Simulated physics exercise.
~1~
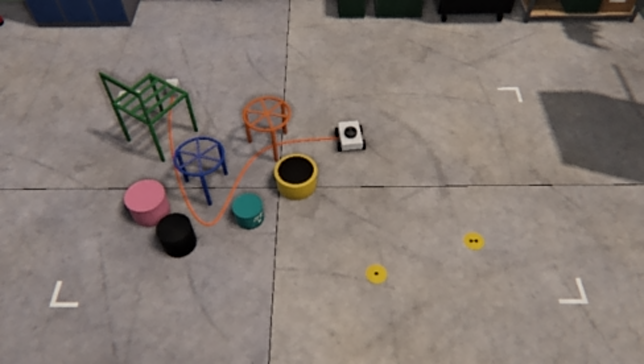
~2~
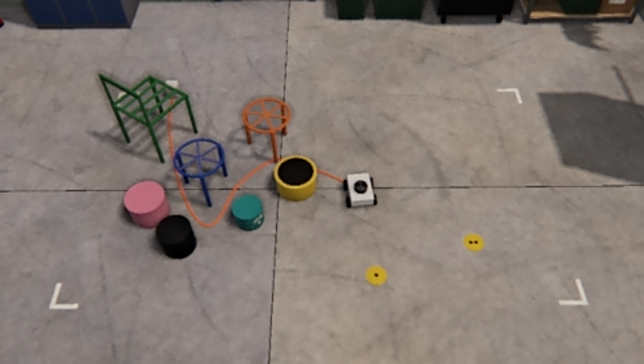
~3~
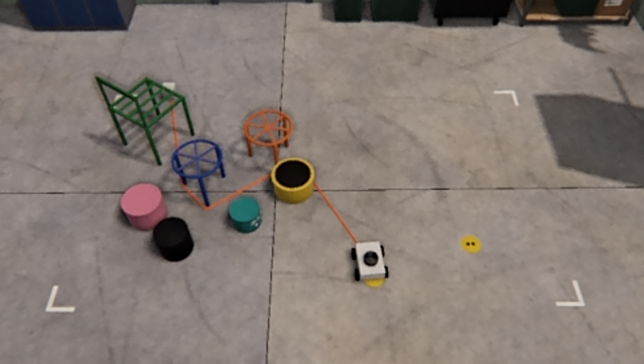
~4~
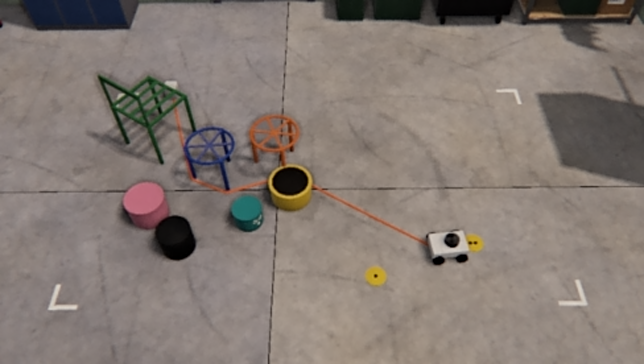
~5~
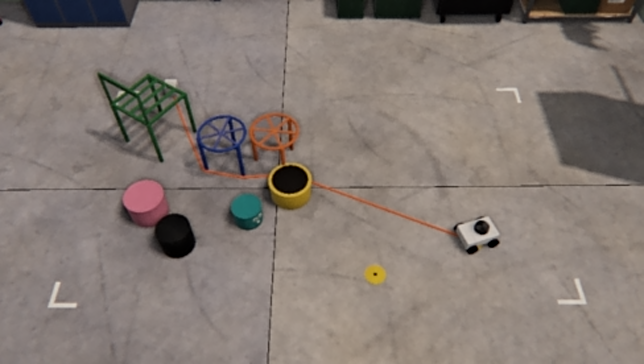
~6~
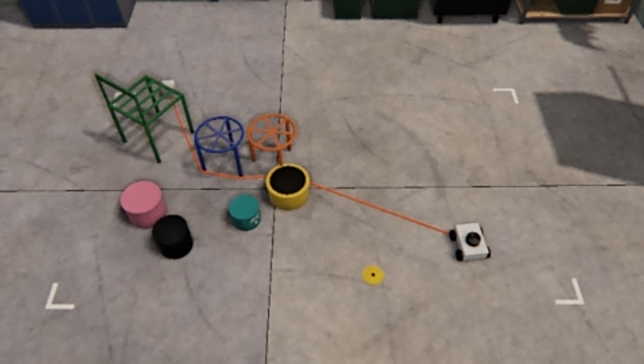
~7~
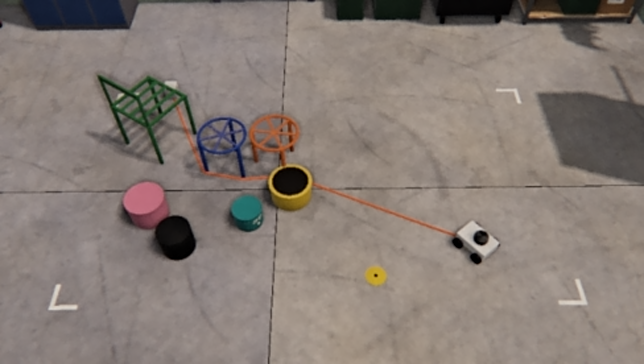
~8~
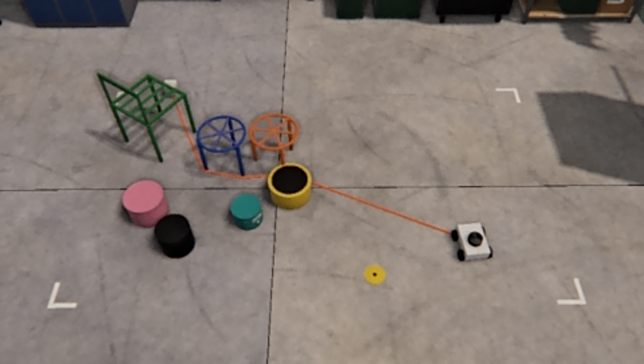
A green chair stays put as a tethered cart's tightening lead drags two stools and nudges a pot.
